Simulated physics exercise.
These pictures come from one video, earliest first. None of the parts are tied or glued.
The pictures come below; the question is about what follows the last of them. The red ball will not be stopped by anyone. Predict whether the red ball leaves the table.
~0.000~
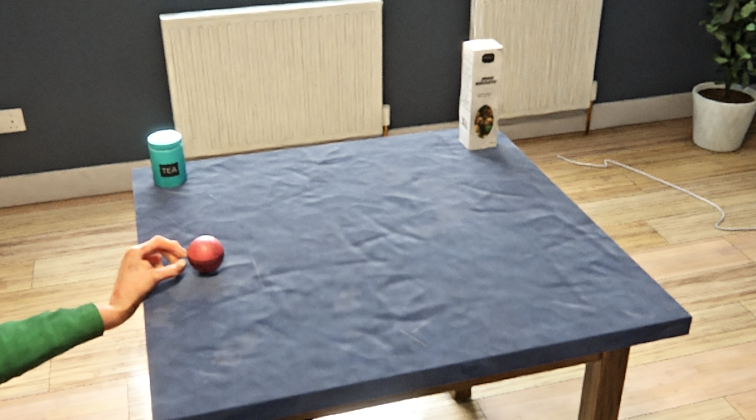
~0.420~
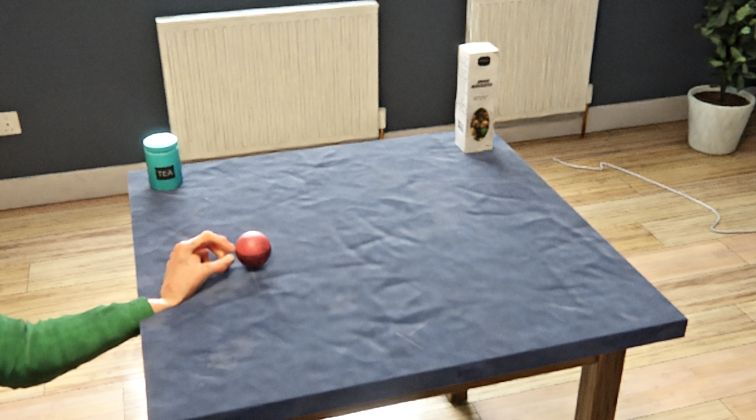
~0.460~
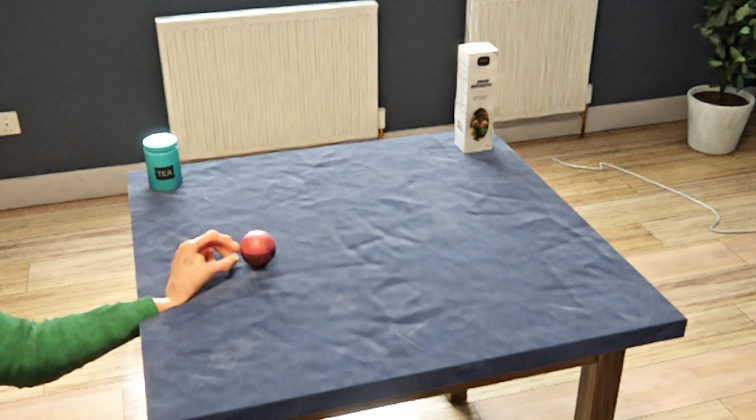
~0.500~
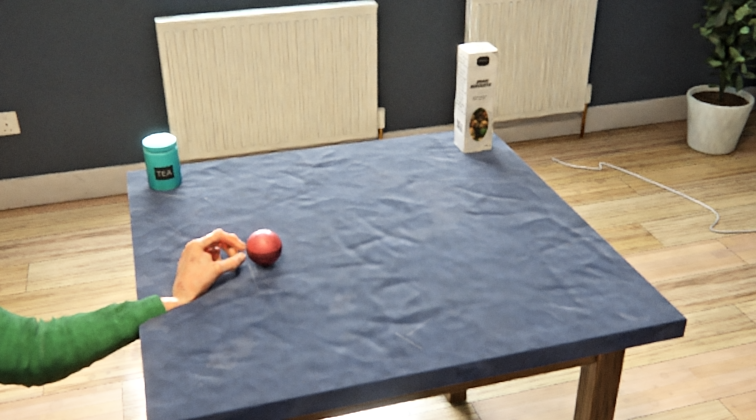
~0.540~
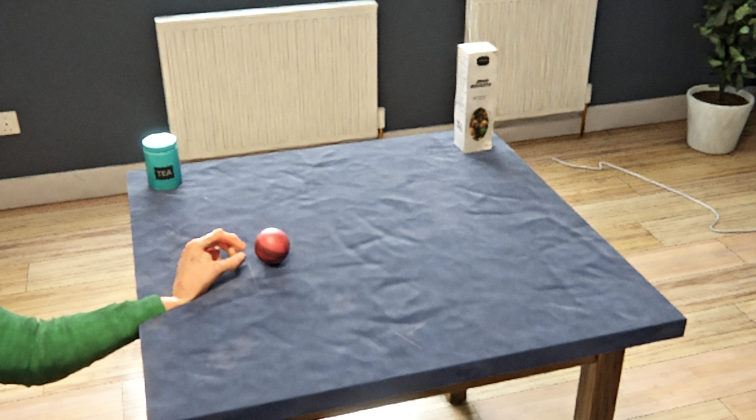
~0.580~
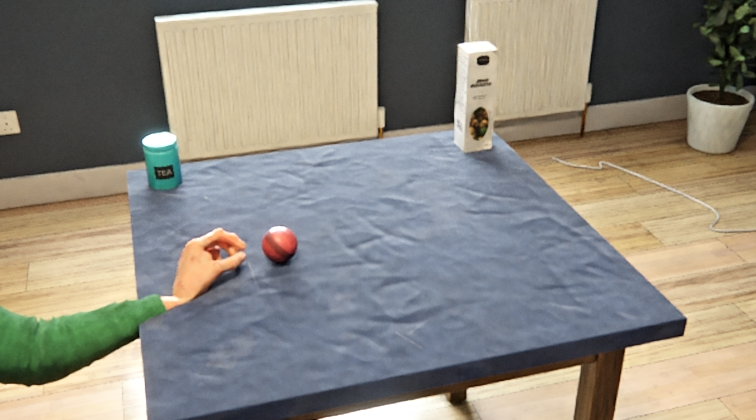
It stays up on the table.
Around 0.78 s, red ball displaced about its own width near (313, 240).
Around 0.98 s, red ball displaced well along near (340, 235).
Around 1.38 s, red ball displaced well along near (374, 230).
Finally (2.1 s), moved from the start, red ball. Final places as the last picture's camera would see them, red ball near (384, 229).
